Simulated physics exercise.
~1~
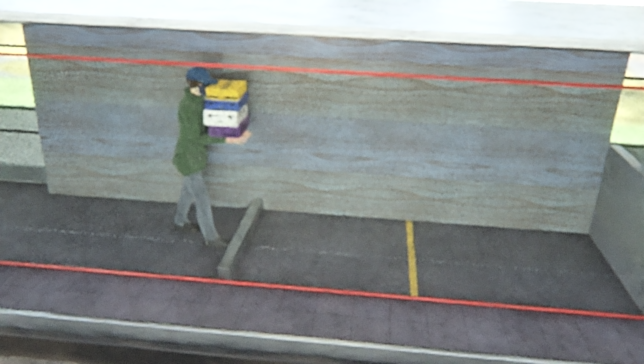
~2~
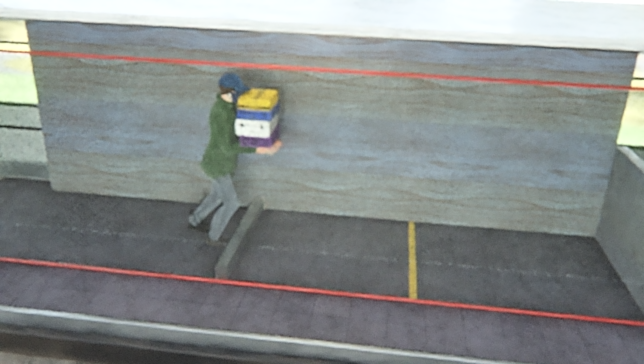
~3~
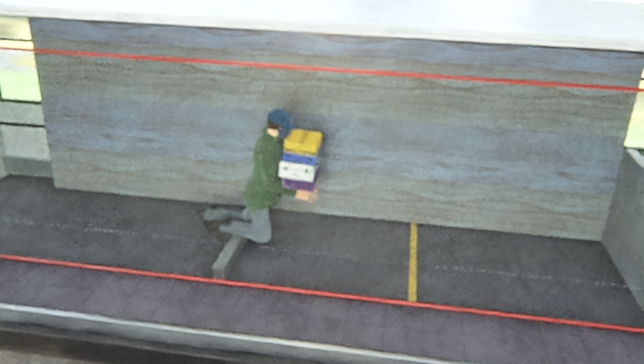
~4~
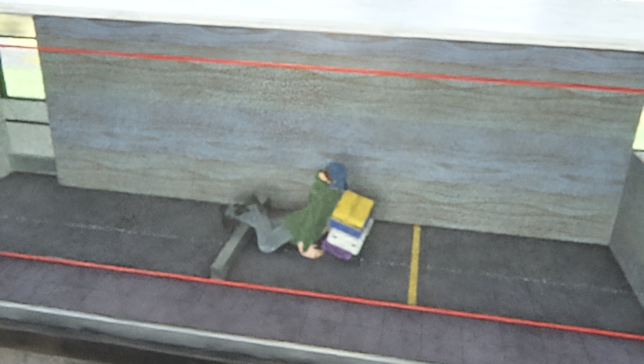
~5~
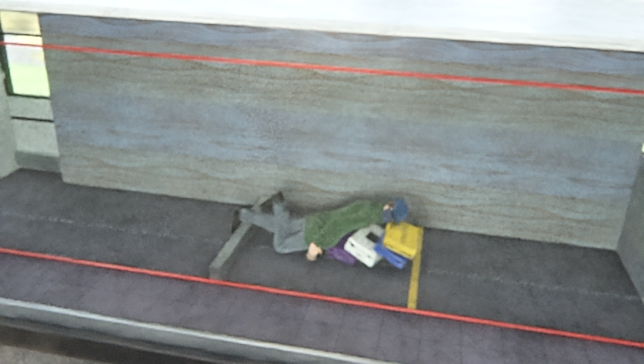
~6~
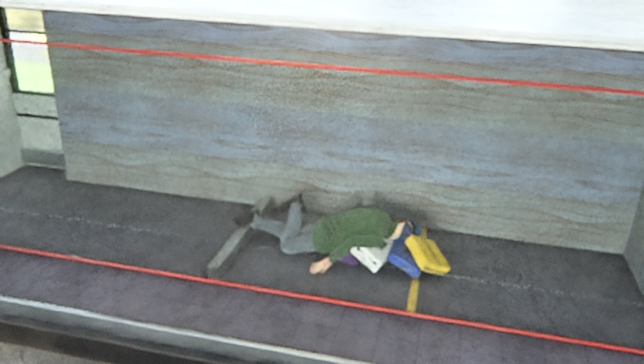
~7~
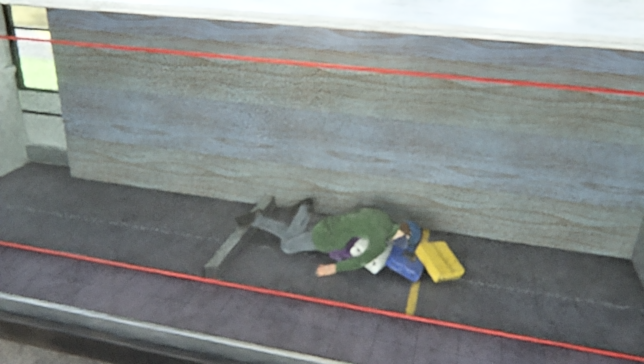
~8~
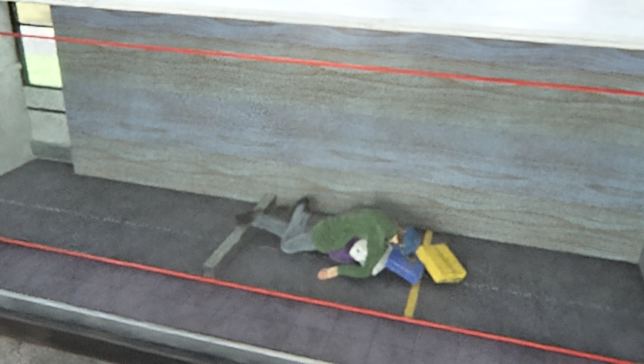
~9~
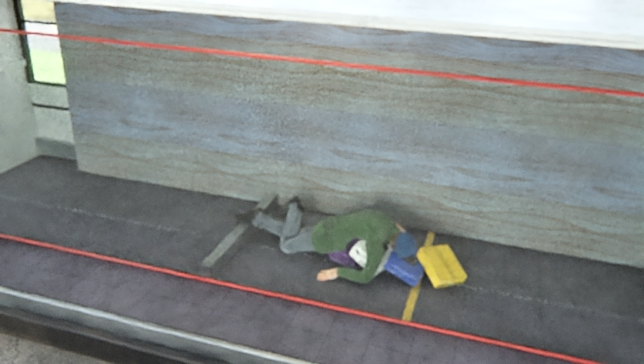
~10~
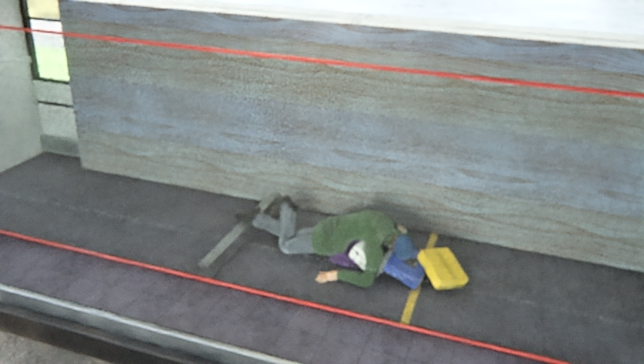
A person in a green top and blue cap, carrying a stack of boxes, tips rightward over a low floor rail, drops to the knees and sprawls face down as the boxes spill ahead, the yellow one coming to rest just past the yellow line.
